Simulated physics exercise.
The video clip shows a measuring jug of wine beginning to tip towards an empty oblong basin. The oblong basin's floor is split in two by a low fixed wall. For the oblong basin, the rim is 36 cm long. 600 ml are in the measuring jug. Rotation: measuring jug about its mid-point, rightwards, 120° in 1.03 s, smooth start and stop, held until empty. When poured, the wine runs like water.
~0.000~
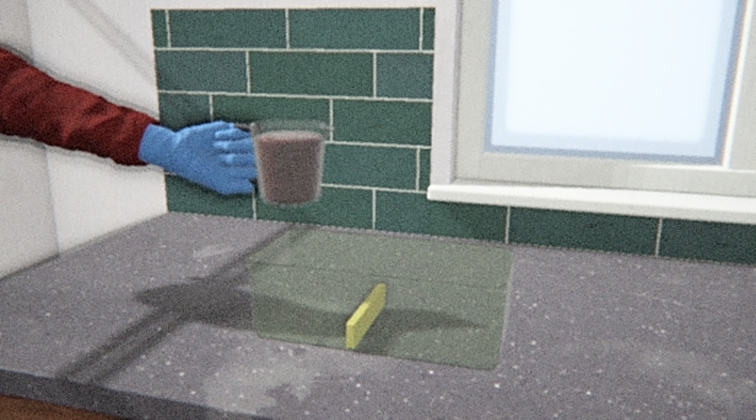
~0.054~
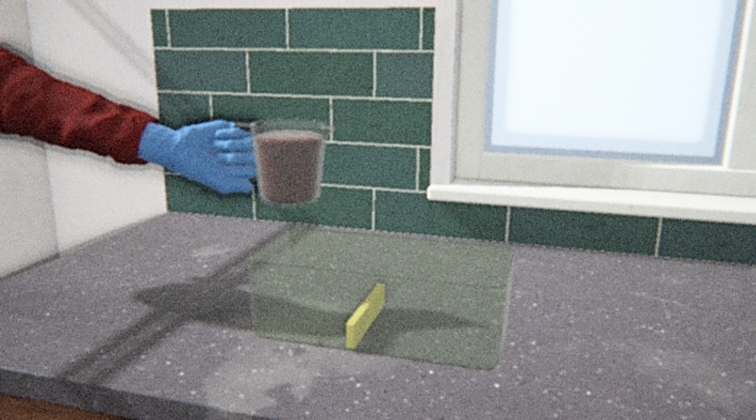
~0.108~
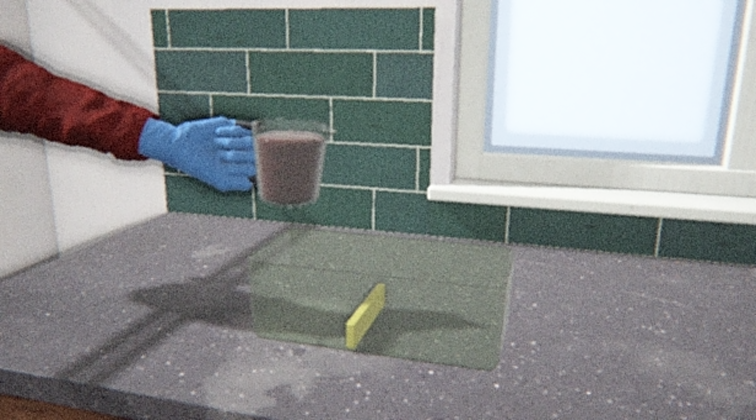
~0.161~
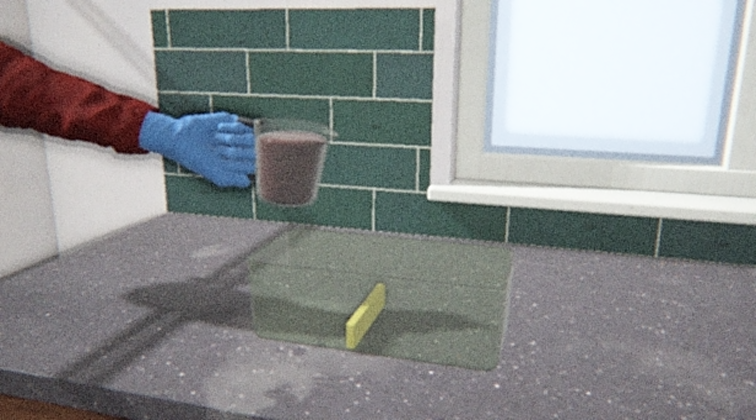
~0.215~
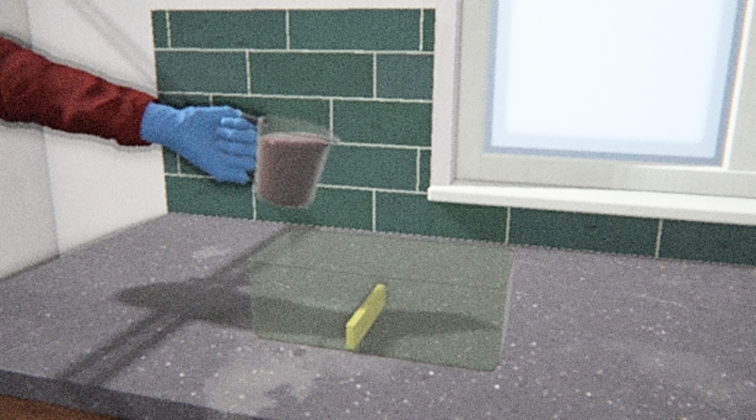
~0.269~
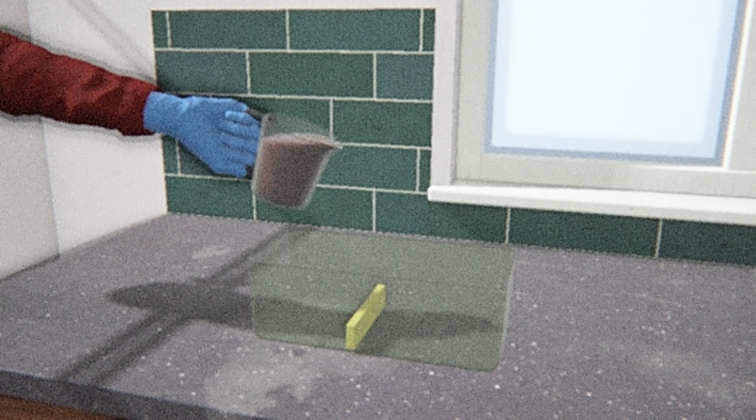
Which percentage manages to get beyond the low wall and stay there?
Beyond the low wall, roughly 62 per cent stays.
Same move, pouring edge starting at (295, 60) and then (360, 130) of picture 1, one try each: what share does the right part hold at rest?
20 in a hundred, followed by 90 in a hundred.
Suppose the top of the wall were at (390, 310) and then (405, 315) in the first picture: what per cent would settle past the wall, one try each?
The first try gives 30 percent and the second 10 percent.
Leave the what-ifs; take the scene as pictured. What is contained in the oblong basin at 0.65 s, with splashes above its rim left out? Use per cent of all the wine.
Close to 18 in a hundred.
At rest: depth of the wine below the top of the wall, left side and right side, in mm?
The left side gives some 26 mm, the right side some 24 mm.
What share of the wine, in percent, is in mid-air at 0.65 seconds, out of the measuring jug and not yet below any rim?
Estimate: Some 22 % of the total.
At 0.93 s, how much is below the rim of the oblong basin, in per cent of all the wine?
Near 88 in a hundred.
By 0.65 s the tilt is 84° and 60 per cent is still to pour, 0 is left of the wall and 17 right of it.
By 0.93 s the tilt is 117° and 6 per cent is still to pour, 27 is left of the wall and 60 right of it.
By 1.22 s the tilt is 120° and 0 per cent is still to pour, 38 is left of the wall and 62 right of it.
By 1.53 s the tilt is 120° and 0 per cent is still to pour, 37 is left of the wall and 62 right of it.
At rest 37 per cent lies left of the wall, 62 right of it and 1 outside.
